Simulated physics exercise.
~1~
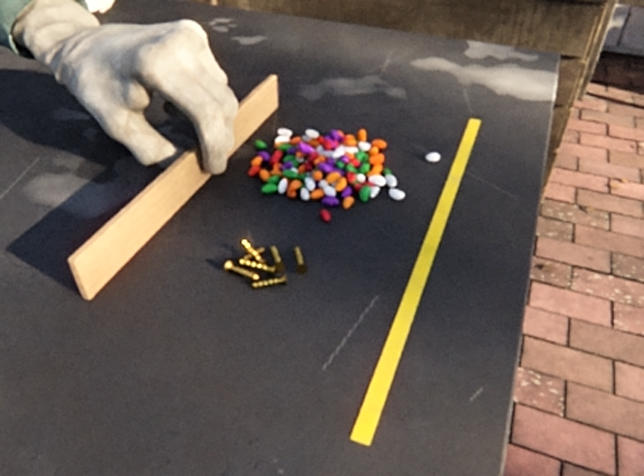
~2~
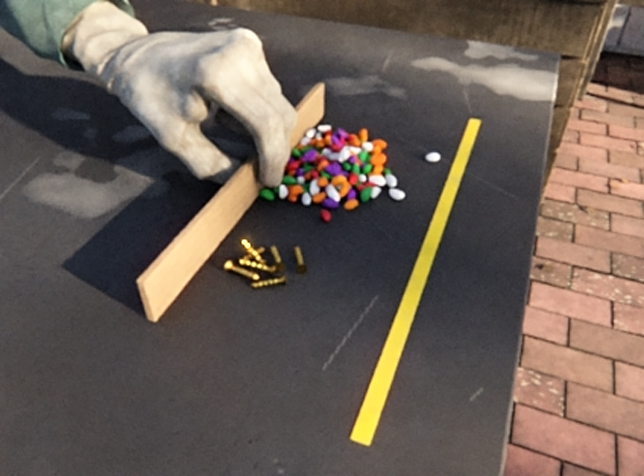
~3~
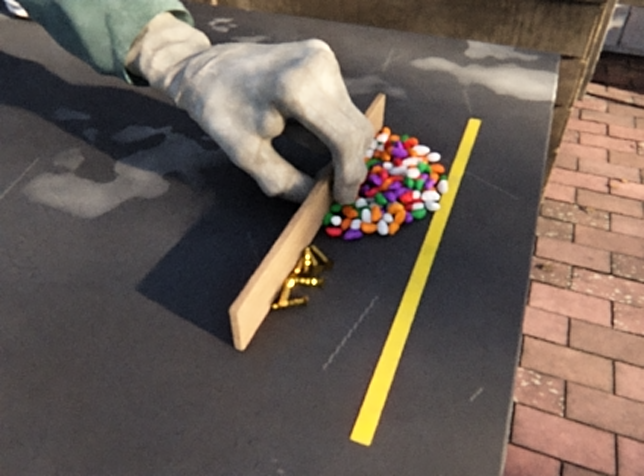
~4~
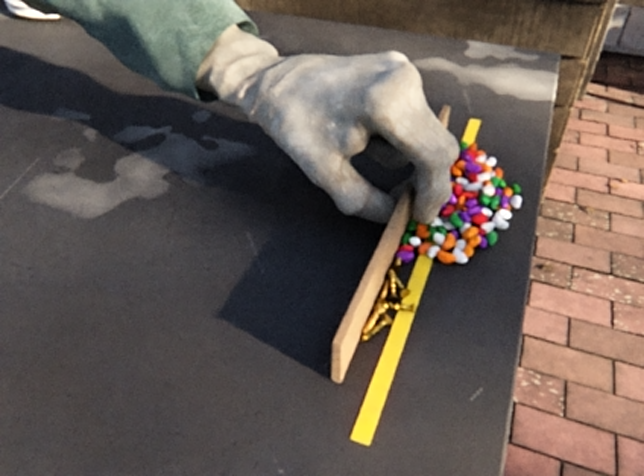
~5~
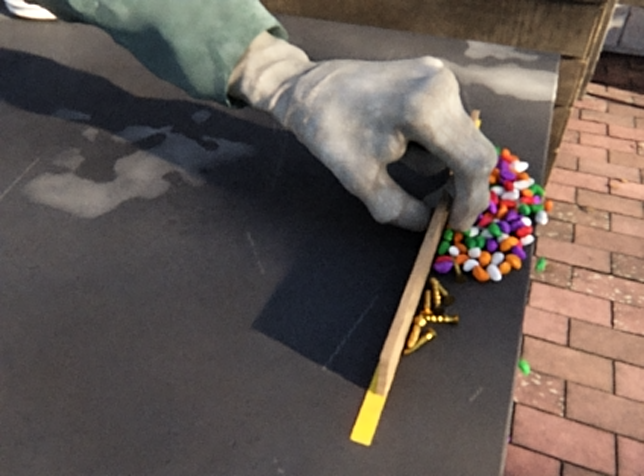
Gloved hand pushing a wooden strip right to yellow tape, sweeping brass screws and colourful candies, a few candies dropping off the edge.
